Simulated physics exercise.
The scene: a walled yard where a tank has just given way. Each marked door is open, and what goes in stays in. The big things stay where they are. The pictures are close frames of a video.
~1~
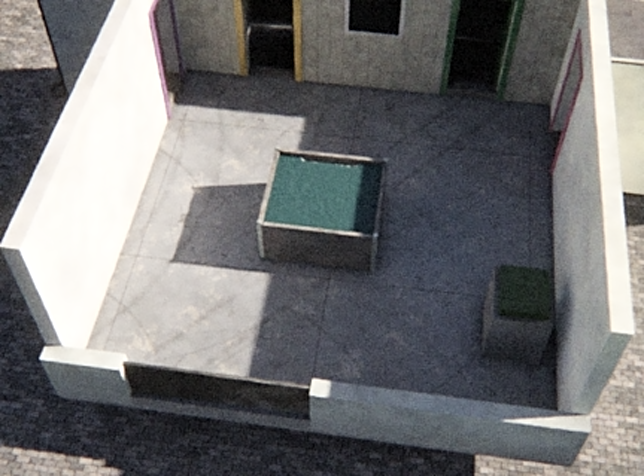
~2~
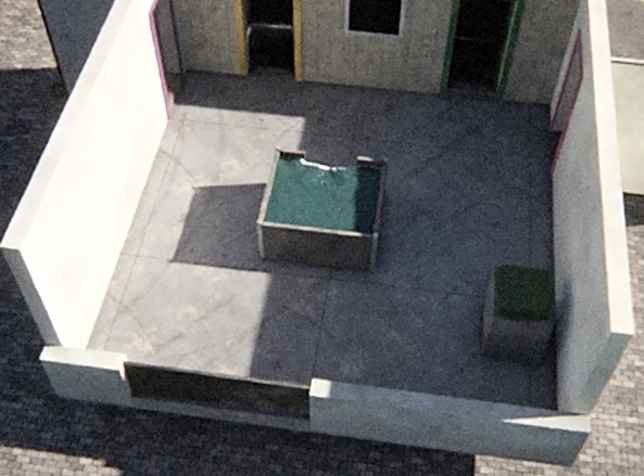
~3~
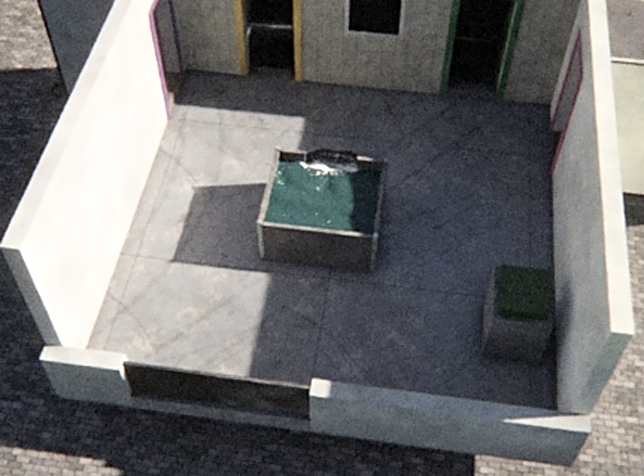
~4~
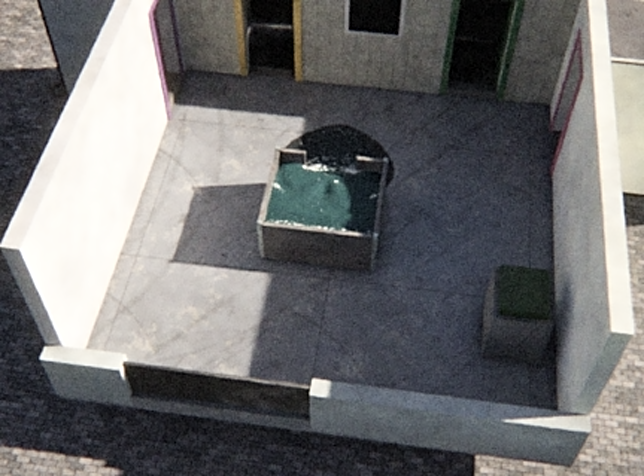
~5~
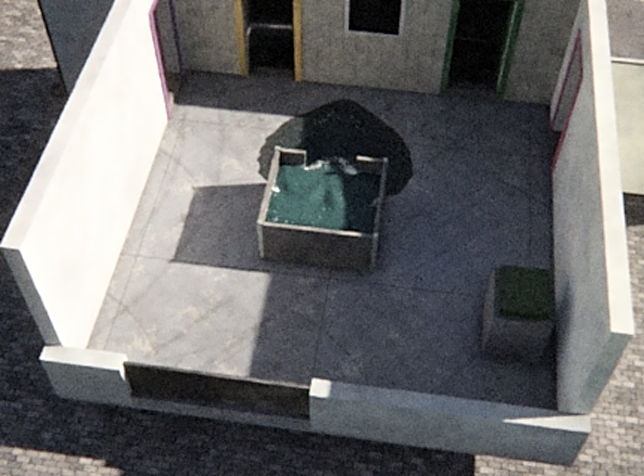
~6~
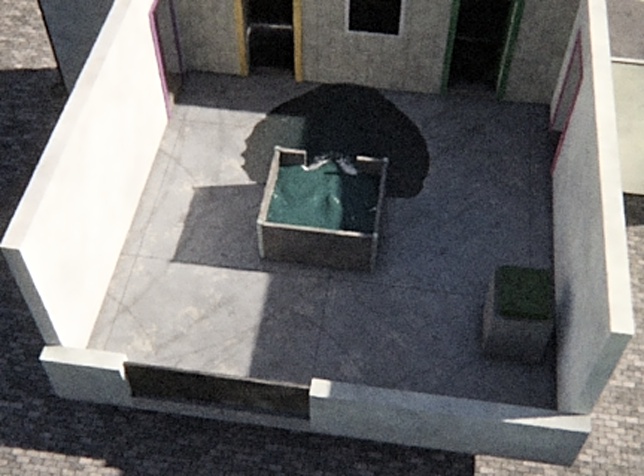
In a walled yard seen from above, a square tank of green water sits still until a gap opens in its far side and the surface turns choppy. Water pours out through the gap, and a dark wet patch appears behind the tank, spreading wider across the grey floor toward the back wall.
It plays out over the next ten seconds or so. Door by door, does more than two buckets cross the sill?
One by one: The yellow door lets in a lot; the pink door lets in a lot; the green door admits no more than that; the purple door admits no more than that.
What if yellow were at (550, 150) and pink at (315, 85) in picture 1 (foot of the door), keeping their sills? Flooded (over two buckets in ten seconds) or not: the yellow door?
My reading: The yellow one passes that mark.
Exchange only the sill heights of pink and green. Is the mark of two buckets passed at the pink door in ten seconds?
In short: The pink door lets less in.
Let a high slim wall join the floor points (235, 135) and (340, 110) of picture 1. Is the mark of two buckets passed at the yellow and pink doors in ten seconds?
My reading: The yellow door is under, the pink door goes over.
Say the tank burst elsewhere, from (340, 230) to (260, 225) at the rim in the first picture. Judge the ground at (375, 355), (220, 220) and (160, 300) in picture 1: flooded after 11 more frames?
As listed: Under water, dry, flooded.
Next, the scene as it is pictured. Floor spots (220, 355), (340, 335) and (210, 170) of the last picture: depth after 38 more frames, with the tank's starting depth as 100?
In that order: 0, 0 and 4 per cent.
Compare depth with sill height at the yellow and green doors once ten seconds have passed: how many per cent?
About 170 and 40 per cent.
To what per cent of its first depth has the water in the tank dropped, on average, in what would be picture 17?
I make it 46 per cent.
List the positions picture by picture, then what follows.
In the first picture, still water in the tank at (324, 194).
In the second picture, the front is at a hidden place, out from the gap on the tank's far side.
In the third picture, the front is at a hidden place, out from the gap on the tank's far side.
In the fourth picture, water pours out on the tank's far side and has run to (333, 129).
In the fifth picture, water pours out on the tank's far side and has run to (341, 103).
In the sixth picture, water pours out on the tank's far side and has run to (332, 84).
A moment on, water covers 25 % of the floor; the yellow door under two buckets in, the pink door not reached, the green door wet at the sill, nothing in, the purple door not reached.
Next, water covers 25 % of the floor; the yellow door over two buckets in, the pink door not reached, the green door wet at the sill, nothing in, the purple door wet at the sill, nothing in.
Then, water covers 35 % of the floor; the yellow door far over two buckets in, the pink door under two buckets in, the green door wet at the sill, nothing in, the purple door wet at the sill, nothing in.
Later, water covers 70 % of the floor; the yellow door far over two buckets in, the pink door over two buckets in, the green door wet at the sill, nothing in, the purple door wet at the sill, nothing in.
In the end, water covers 95 % of the floor; the yellow door far over two buckets in, the pink door over two buckets in, the green door wet at the sill, nothing in, the purple door wet at the sill, nothing in.
